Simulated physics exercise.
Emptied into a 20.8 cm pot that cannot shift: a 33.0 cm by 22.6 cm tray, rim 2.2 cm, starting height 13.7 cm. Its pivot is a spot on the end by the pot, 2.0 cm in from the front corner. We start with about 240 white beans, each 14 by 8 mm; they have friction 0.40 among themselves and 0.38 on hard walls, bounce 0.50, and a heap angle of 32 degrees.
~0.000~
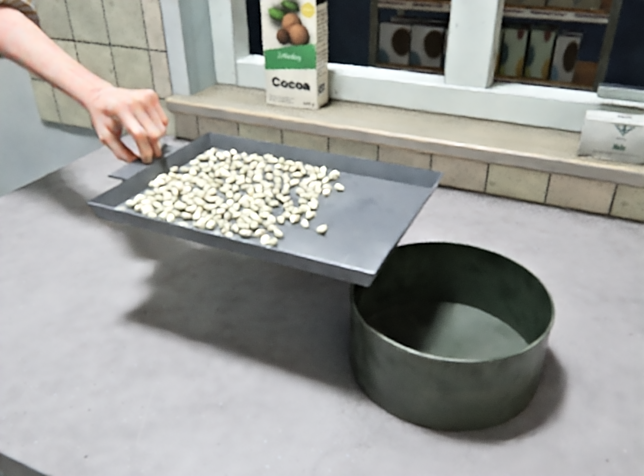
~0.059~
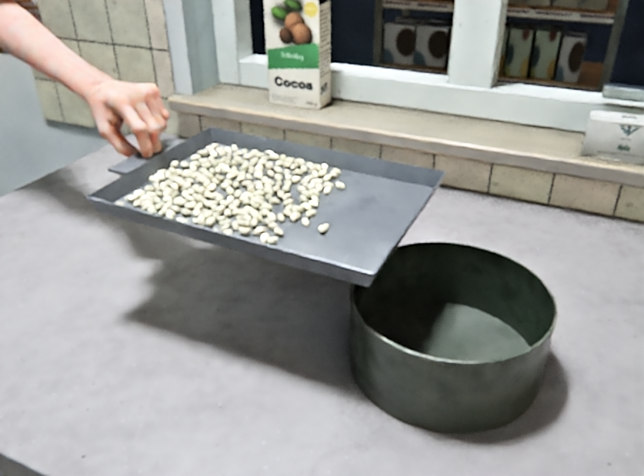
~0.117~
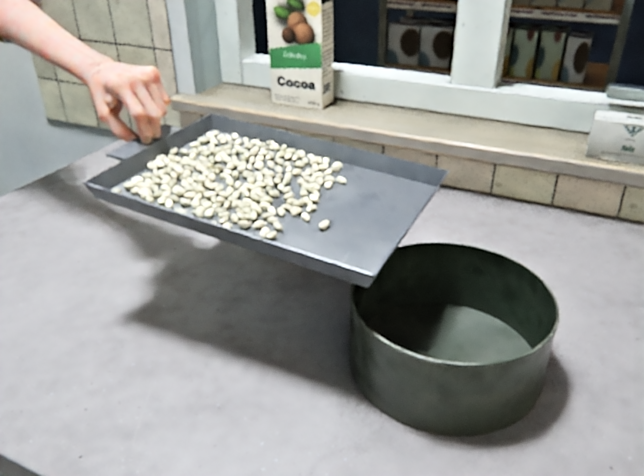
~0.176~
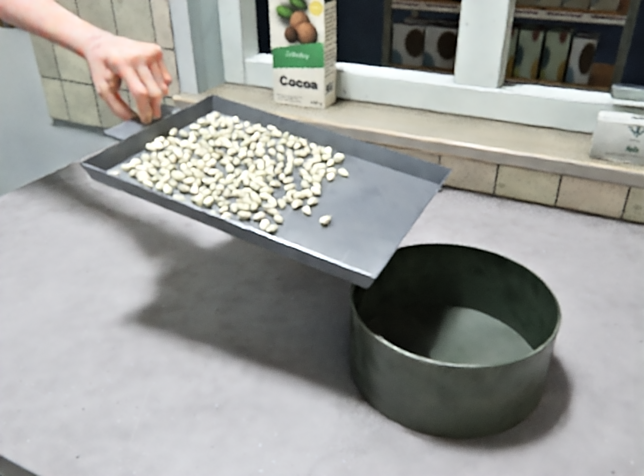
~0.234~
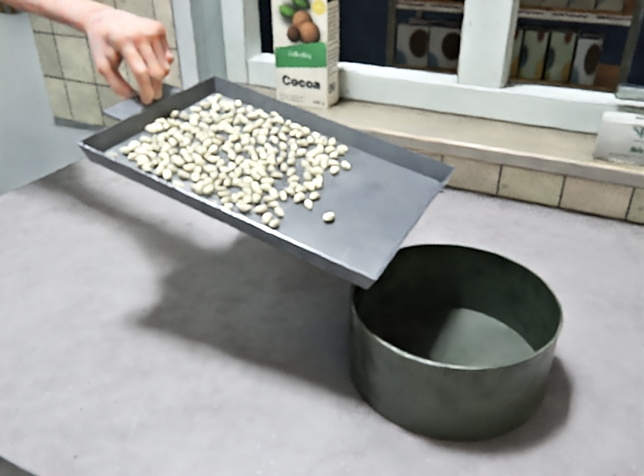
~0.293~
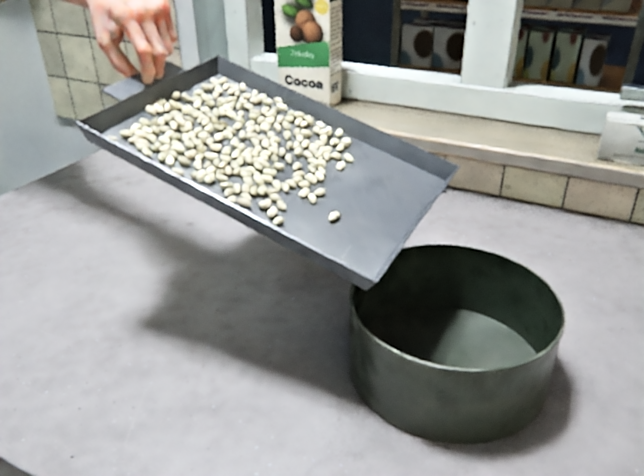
A hand raises the left end of a gray tray of white beans, tilting it rightward.
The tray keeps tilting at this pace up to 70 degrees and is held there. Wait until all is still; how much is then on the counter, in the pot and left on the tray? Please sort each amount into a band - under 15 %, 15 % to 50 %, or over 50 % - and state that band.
Counter: Under 15 %; pot: Over 50 %; tray: 15 % to 50 %.
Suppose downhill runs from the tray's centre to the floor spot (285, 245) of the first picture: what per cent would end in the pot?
Near 5 percent, give or take.
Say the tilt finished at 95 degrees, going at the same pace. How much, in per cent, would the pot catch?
Estimate: Roughly 90 percent.
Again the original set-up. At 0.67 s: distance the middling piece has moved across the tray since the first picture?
Around 10 centimetres.
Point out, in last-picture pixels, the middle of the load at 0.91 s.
Estimated centre of load: Around (419, 251).
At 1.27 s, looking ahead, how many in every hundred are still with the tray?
About 30% of the load.
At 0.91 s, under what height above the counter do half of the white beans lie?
Roughly 16 centimetres, give or take.
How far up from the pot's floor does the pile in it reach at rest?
Measured height: Approx. 2.0 cm.
After 0.67 s, tilt 43 degrees; the tray holds 100 %, the pot 0 %.
After 0.91 s, tilt 59 degrees; the tray holds 65 %, the pot 10 %.
After 1.27 s, tilt 70 degrees; the tray holds 30 %, the pot 60 %.
In the end, at 2.2 s, counter 5 %, pot 60 %, tray 30 %.
